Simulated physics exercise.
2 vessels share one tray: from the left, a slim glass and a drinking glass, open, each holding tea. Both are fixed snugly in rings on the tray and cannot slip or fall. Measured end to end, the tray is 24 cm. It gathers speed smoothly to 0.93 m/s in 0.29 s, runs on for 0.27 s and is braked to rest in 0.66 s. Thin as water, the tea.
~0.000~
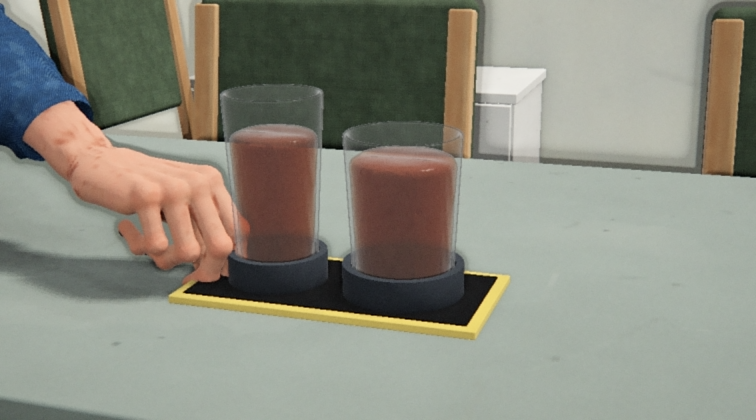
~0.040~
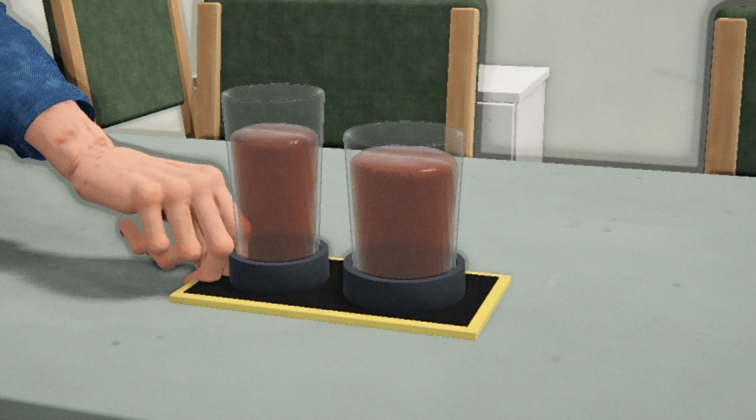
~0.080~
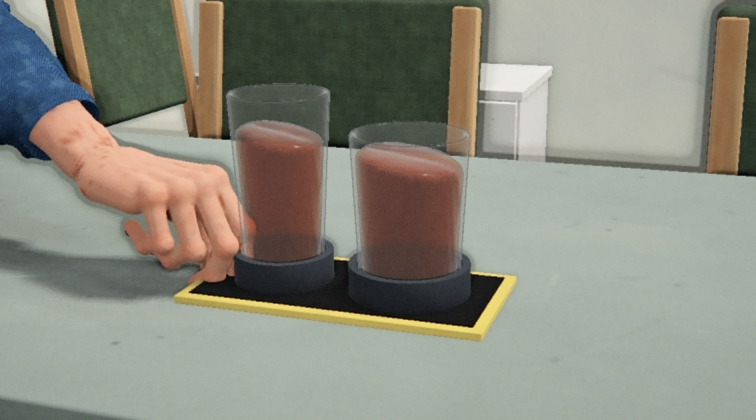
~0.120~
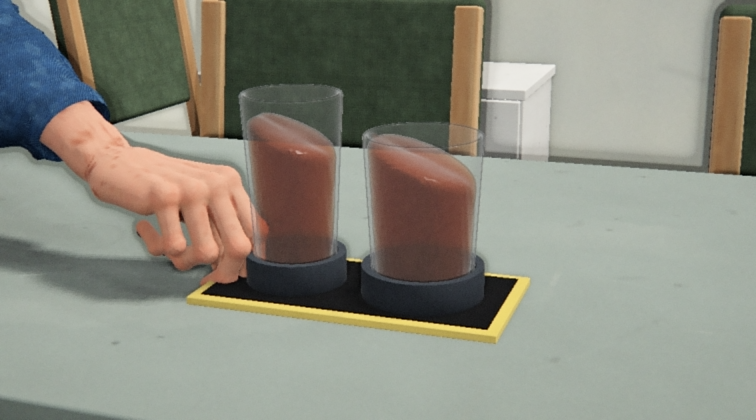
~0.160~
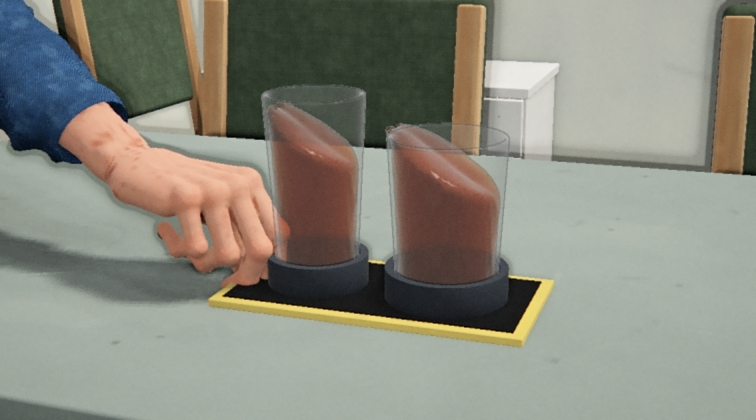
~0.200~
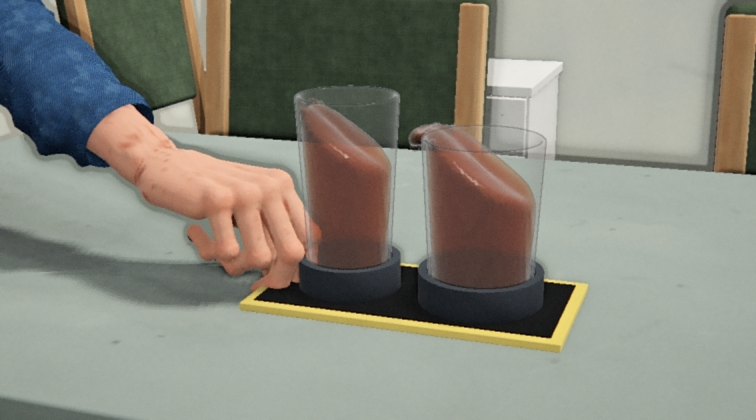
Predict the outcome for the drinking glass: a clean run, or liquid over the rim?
Liquid over the rim.
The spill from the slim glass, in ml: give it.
Estimate: Around 0 ml.
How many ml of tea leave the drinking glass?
Volume out: Approx. 6 ml.
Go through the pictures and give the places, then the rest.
In the first picture, 0.0 cm from the start; slim glass, level (237, 129) left, (318, 135) right, rim (318, 98); drinking glass, level (355, 154) left, (458, 161) right, rim (460, 140); the tea in the drinking glass stands 17 mm below the rim.
In the second picture, 0.1 cm from the start; drinking glass, level (356, 153) left, (458, 162) right.
In the third picture, 0.5 cm from the start; drinking glass, level (361, 146) left, (464, 167) right.
In the fourth picture, 1.5 cm from the start; drinking glass, level (374, 135) left, (474, 176) right.
In the fifth picture, 3.3 cm from the start; drinking glass, level (399, 131) left, (500, 190) right.
In the sixth picture, 5.9 cm from the start; slim glass, level (307, 101) left, (390, 162) right; drinking glass, level (432, 133) left, (532, 193) right.
Then, 0.52 s in, the tray moves at 0.93 m/s; losses from the left are 0, 7 ml.
Then, 0.83 s in, the tray moves at 0.59 m/s; losses from the left are 0, 7 ml.
Then, 1.15 s in, the tray moves at 0.03 m/s; losses from the left are 0, 7 ml.
Then, 1.47 s in, the tray moves at 0.00 m/s; losses from the left are 0, 7 ml.
Finally, losses from the left are 0, 7 ml.
